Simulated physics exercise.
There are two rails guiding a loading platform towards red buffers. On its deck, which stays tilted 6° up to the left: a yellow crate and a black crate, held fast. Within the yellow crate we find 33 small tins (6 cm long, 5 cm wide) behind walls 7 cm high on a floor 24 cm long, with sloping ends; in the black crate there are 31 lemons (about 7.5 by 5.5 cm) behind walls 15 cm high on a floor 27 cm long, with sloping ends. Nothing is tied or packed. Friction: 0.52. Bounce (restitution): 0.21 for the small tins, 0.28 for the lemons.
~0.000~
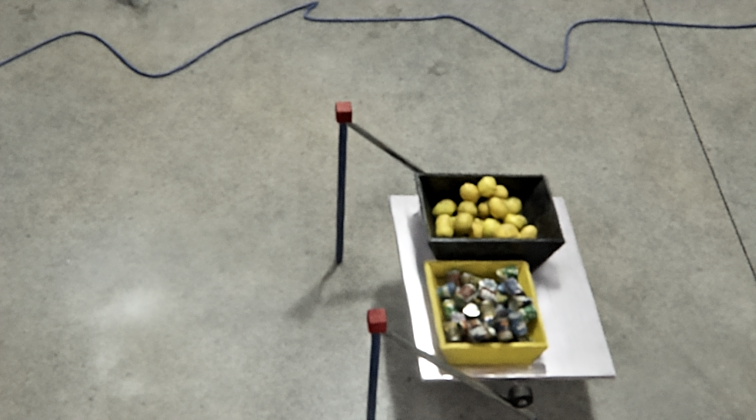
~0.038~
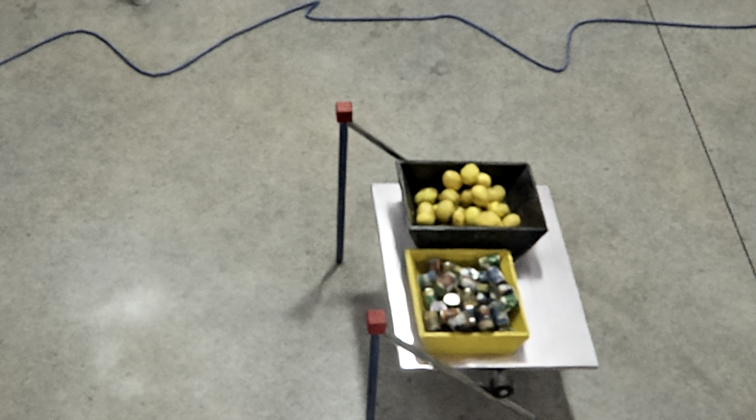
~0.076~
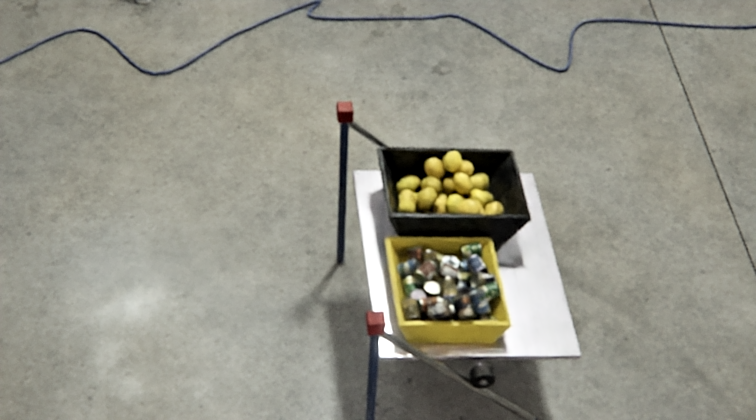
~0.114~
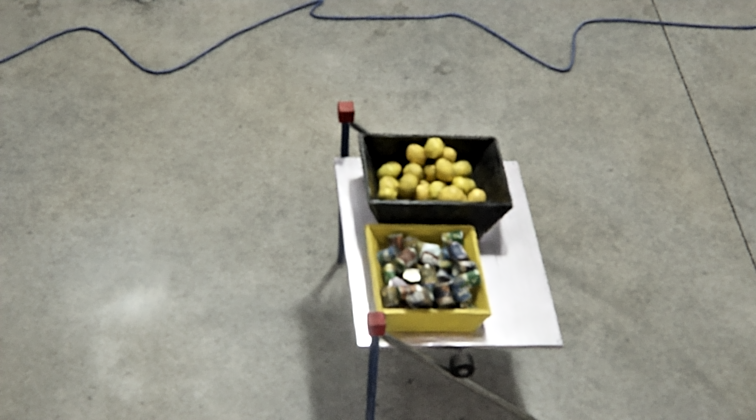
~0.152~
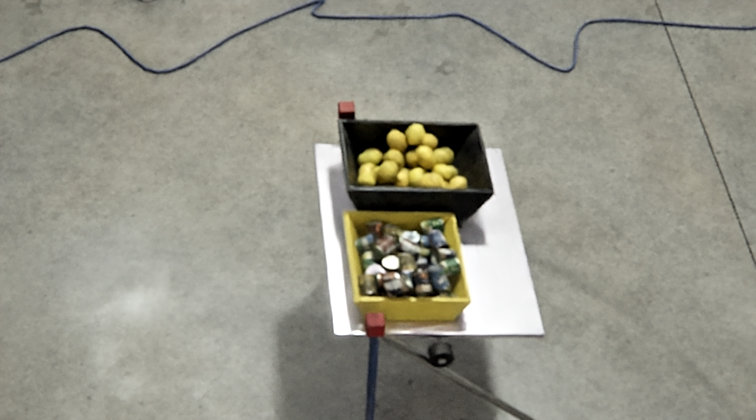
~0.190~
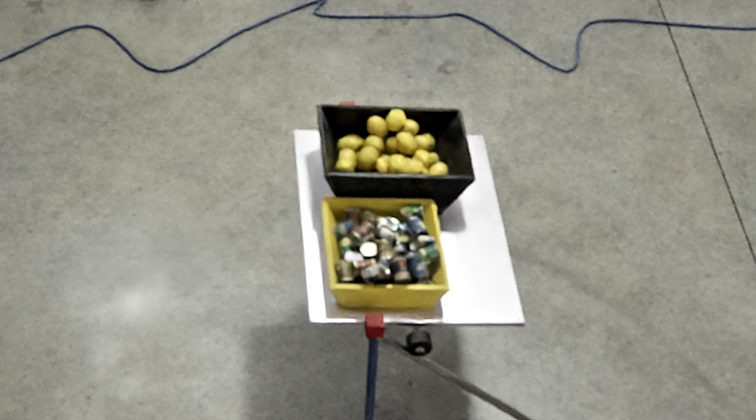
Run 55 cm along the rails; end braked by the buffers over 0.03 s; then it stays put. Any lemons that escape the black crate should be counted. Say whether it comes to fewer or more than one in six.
The spill clears the one-sixth mark.
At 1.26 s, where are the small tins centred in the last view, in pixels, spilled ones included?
In the last view they're centred near (241, 414).
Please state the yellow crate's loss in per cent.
Yellow crate: 60% lost.
After 0.21 s, braking begins.
After 0.33 s, the yellow crate is down by 5 of 33 and the black crate has all 31.
After 0.49 s, the yellow crate is down by 16 of 33 and the black crate is down by 8 of 31.
After 0.71 s, the yellow crate is down by 20 of 33 and the black crate is down by 12 of 31.
Final count (at 1.26 s), the yellow crate is down by 20 of 33 and the black crate is down by 12 of 31. Asked share, 12 of 31, 39 per cent.
